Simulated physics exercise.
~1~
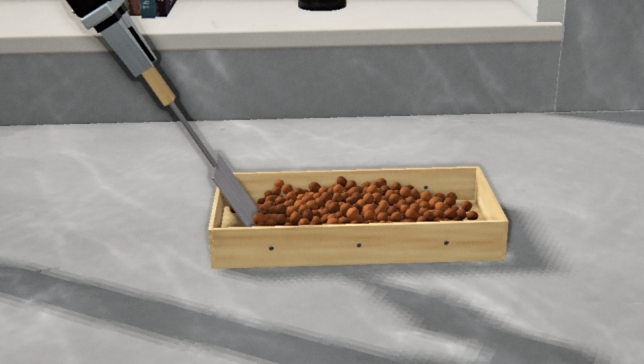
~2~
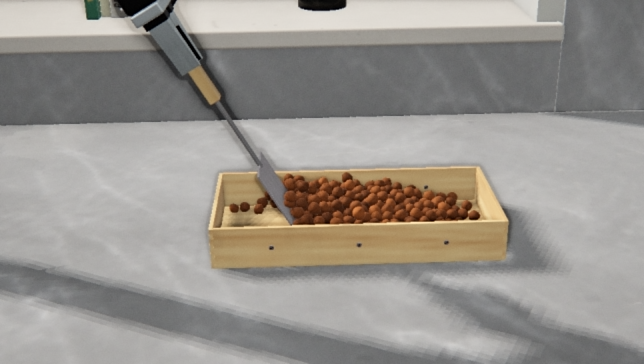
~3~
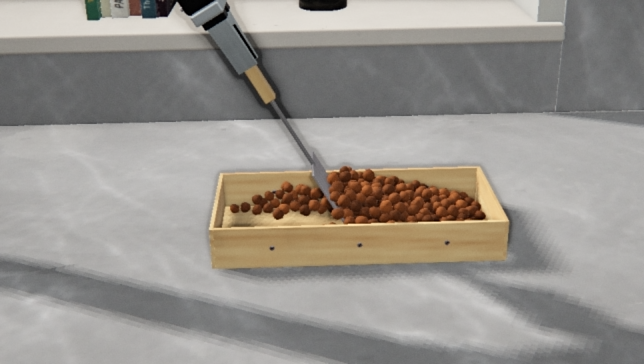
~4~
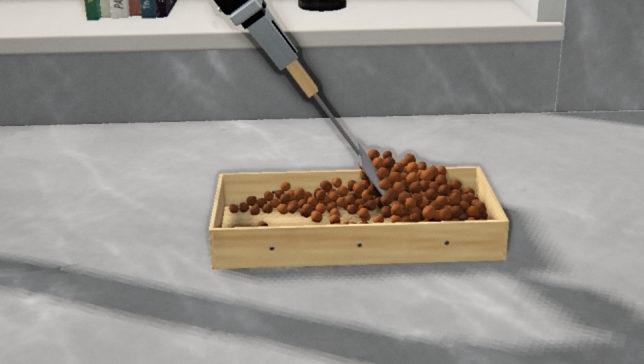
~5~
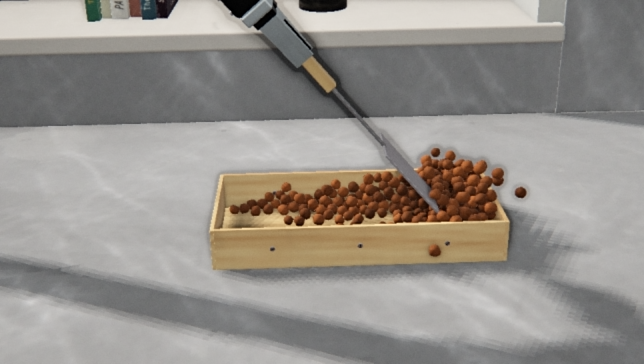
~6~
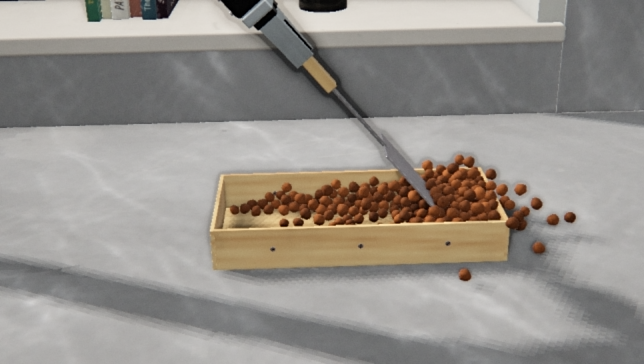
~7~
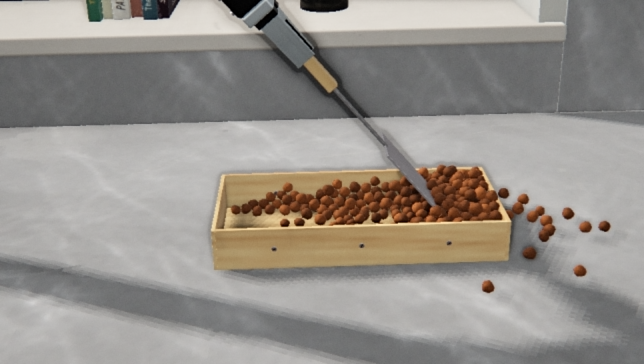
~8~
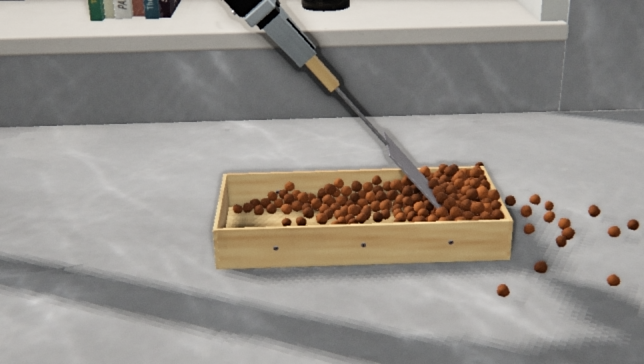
A robot arm holding a grey paddle reaches down from the upper left into a pale wooden tray of reddish-brown hazelnuts, seen from slightly above on a grey marbled surface with a white ledge behind. The paddle sweeps right from the left end, pushing the nuts into a growing heap and leaving a thinner layer behind it. Near the right end the heap rises above the rim, and several nuts spill over the front and right sides. The paddle stops there while the spilled nuts roll away. At the end, most remain in the tray, with a small scattering to its right.
